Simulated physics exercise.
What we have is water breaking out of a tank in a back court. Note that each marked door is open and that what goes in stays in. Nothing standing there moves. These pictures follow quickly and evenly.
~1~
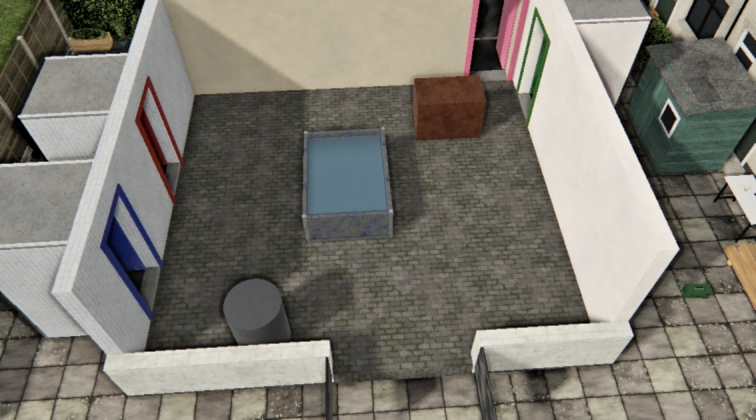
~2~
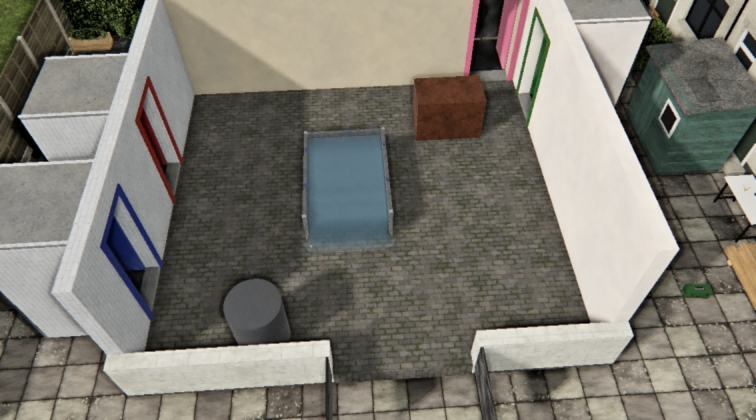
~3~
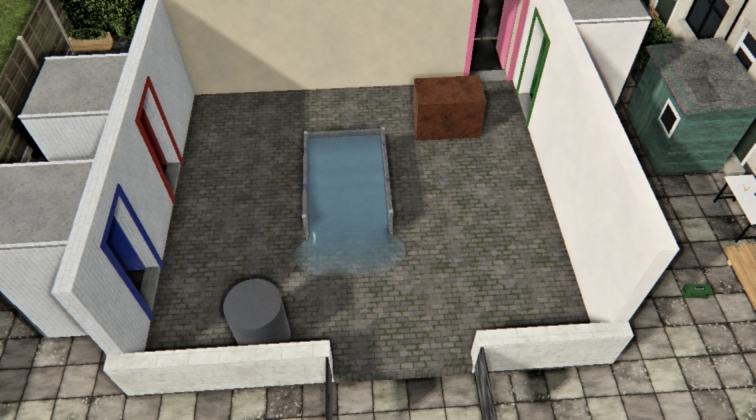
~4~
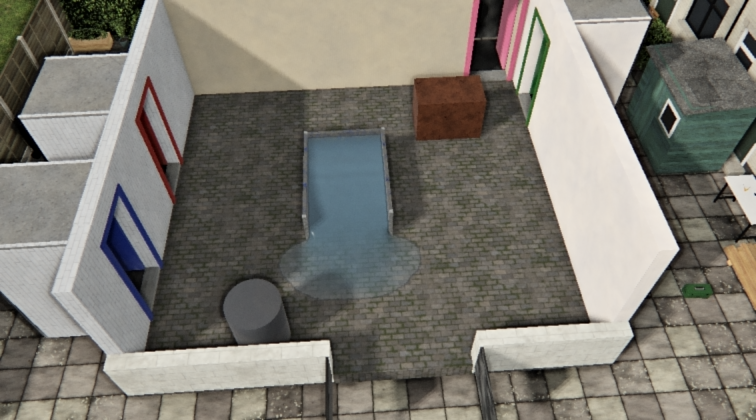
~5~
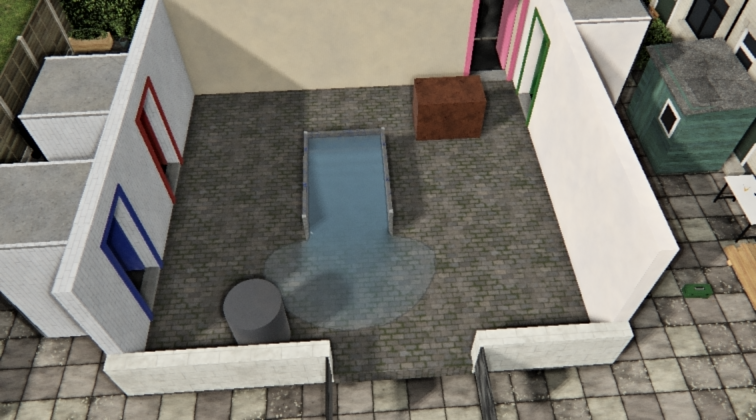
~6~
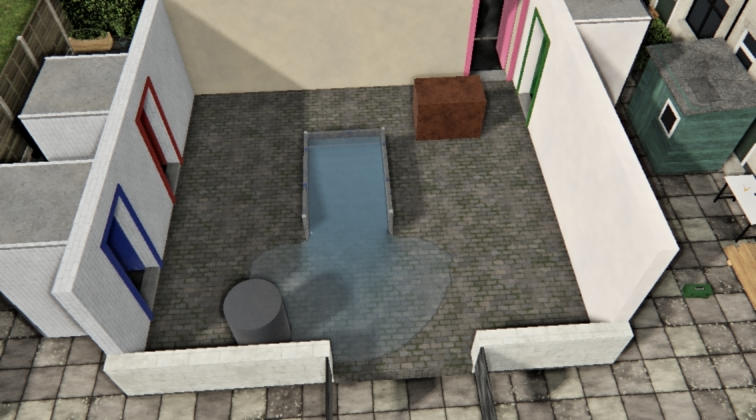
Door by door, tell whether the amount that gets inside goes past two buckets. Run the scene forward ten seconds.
One by one: The pink door sees no more than two buckets come in, the green door sees no more than two buckets come in, the red door sees no more than two buckets come in, the blue door sees no more than two buckets come in.
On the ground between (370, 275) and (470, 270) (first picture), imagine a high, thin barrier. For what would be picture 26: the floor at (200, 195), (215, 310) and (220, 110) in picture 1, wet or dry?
Taking the points in order, they are high and dry, inundated and high and dry.
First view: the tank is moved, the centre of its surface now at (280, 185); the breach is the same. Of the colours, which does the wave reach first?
That would be the one in blue.
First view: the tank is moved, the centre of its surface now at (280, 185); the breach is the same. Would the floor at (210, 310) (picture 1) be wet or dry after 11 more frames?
Submerged.
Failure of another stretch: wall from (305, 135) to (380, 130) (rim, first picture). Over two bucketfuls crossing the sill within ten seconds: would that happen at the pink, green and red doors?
Here's how it goes: The pink door gets beyond the mark, while the green door gets beyond the mark and the red door never reaches it.
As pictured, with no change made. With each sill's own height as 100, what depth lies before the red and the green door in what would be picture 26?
About 0 and 0 %.
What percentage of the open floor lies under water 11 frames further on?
Around 25 percent.
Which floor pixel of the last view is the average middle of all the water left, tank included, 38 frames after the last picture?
Near pixel (348, 267).
A moment on, water covers 20 % of the floor; the pink door not reached, the green door not reached, the red door not reached, the blue door not reached.
Next, water covers 25 % of the floor; the pink door not reached, the green door not reached, the red door not reached, the blue door not reached.
Then, water covers 30 % of the floor; the pink door not reached, the green door not reached, the red door not reached, the blue door wet at the sill, nothing in.
Later, water covers 45 % of the floor; the pink door not reached, the green door not reached, the red door wet at the sill, nothing in, the blue door wet at the sill, nothing in.
In the end, water covers 70 % of the floor; the pink door not reached, the green door wet at the sill, nothing in, the red door wet at the sill, nothing in, the blue door wet at the sill, nothing in.
